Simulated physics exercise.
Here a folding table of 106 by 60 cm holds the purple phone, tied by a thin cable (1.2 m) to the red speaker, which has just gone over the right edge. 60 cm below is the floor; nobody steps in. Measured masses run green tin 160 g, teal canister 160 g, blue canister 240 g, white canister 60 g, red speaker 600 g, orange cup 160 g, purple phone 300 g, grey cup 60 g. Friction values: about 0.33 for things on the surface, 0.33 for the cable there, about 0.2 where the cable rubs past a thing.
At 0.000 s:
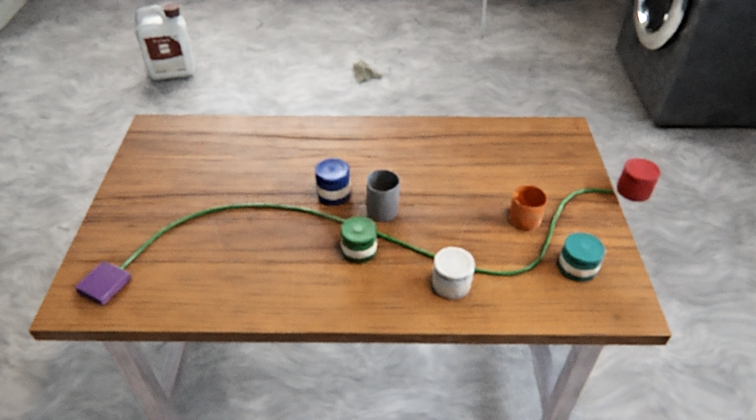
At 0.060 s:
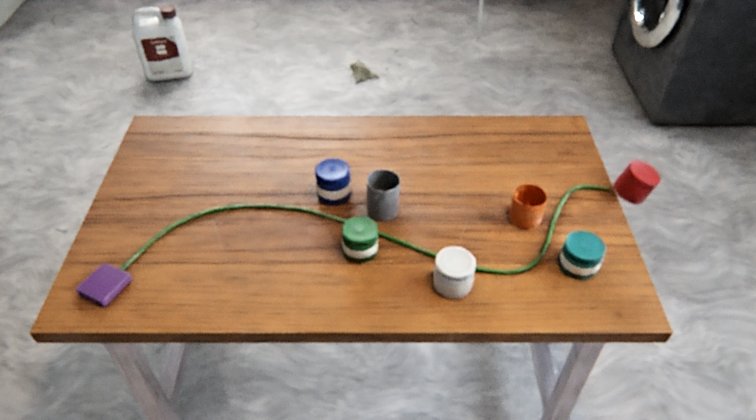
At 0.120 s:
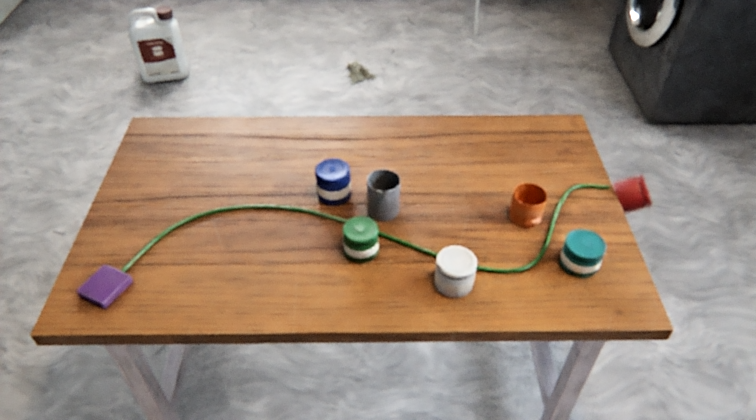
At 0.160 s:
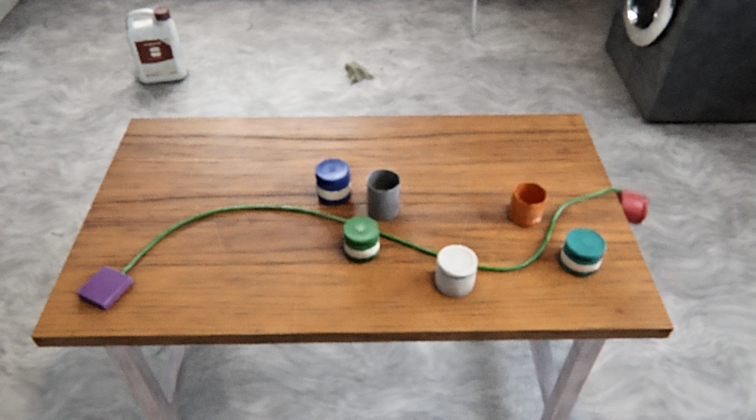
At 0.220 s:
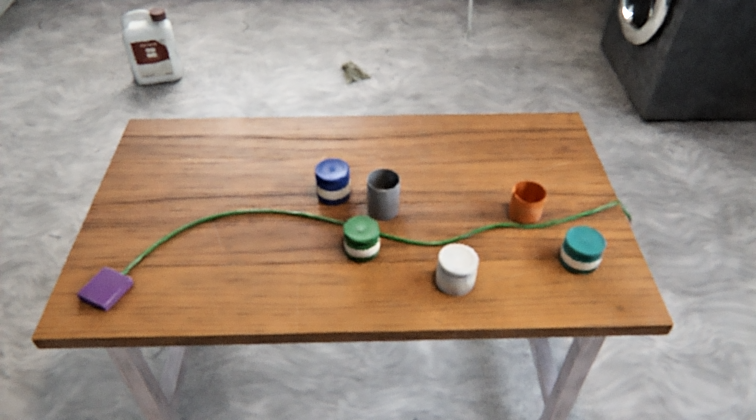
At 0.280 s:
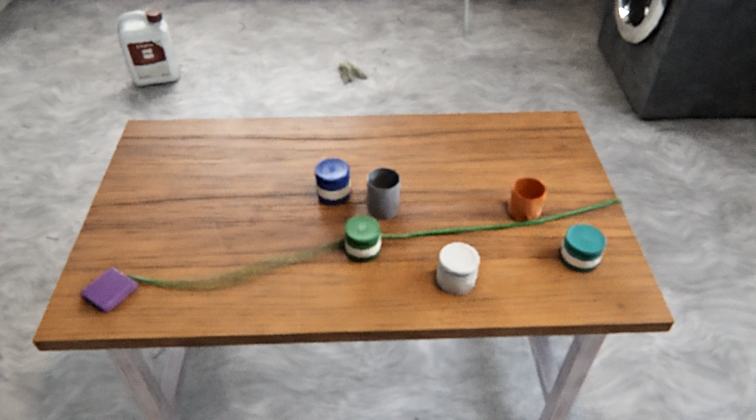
Red speaker dropping off the table's right edge, pulling the green cable straight between the canisters and cups and nudging the purple phone.
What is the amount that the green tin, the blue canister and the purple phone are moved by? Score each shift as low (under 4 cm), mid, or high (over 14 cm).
Scores - green tin: Mid; blue canister: Low; purple phone: High.
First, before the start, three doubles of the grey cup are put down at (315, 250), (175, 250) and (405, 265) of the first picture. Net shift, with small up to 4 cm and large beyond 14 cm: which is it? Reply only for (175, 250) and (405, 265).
Shift 1: Major. Shift 2: Minor.
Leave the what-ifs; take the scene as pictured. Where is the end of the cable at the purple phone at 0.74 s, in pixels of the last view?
Somewhere about (389, 248) in the final view.
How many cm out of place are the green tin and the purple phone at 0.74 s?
Green tin roughly 8 cm, purple phone roughly 45 cm.
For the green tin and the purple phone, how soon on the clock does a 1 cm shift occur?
Approx. times - green tin: 0.32 s, purple phone: 0.30 s.
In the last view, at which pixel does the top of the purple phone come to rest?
You'll find it ending up somewhere near (384, 234).
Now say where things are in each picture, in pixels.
The first frame shows green tin (359, 229); blue canister (332, 168); purple phone (102, 279); cable runs through (566, 200) (521, 271) (396, 241) (284, 207) (172, 225).
The second frame shows red speaker (641, 171); cable runs through (565, 198) (397, 241) (172, 226).
The third frame shows red speaker (632, 194); cable runs through (564, 197) (398, 240) (172, 228).
The fourth frame shows red speaker (627, 208); cable runs through (576, 200) (398, 240) (172, 229).
In the fifth frame, cable runs through (620, 205) (407, 241) (176, 232).
The sixth frame shows green tin (362, 228); blue canister (332, 168); purple phone (108, 287); cable runs through (562, 216) (442, 232) (320, 252) (197, 285).
At 0.5 s, the cable's tail end at (294, 268); purple phone 29 cm off its start, green tin 7 cm off its start, red speaker over the edge.
At 0.7 s, the cable's tail end at (389, 248); purple phone 47 cm off its start, green tin 7 cm off its start, red speaker over the edge.
At 1.0 s, the cable's tail end at (402, 244); purple phone 50 cm off its start at (384, 234), green tin 7 cm off its start at (380, 255), red speaker over the edge.
At 1.2 s, the cable's tail end at (402, 244); purple phone 50 cm off its start, green tin 7 cm off its start, red speaker over the edge.
At 2.4 s, the cable's tail end at (402, 244); purple phone 50 cm off its start at (384, 234), green tin 7 cm off its start at (380, 255), blue canister 0 cm off its start at (332, 168), red speaker over the edge.
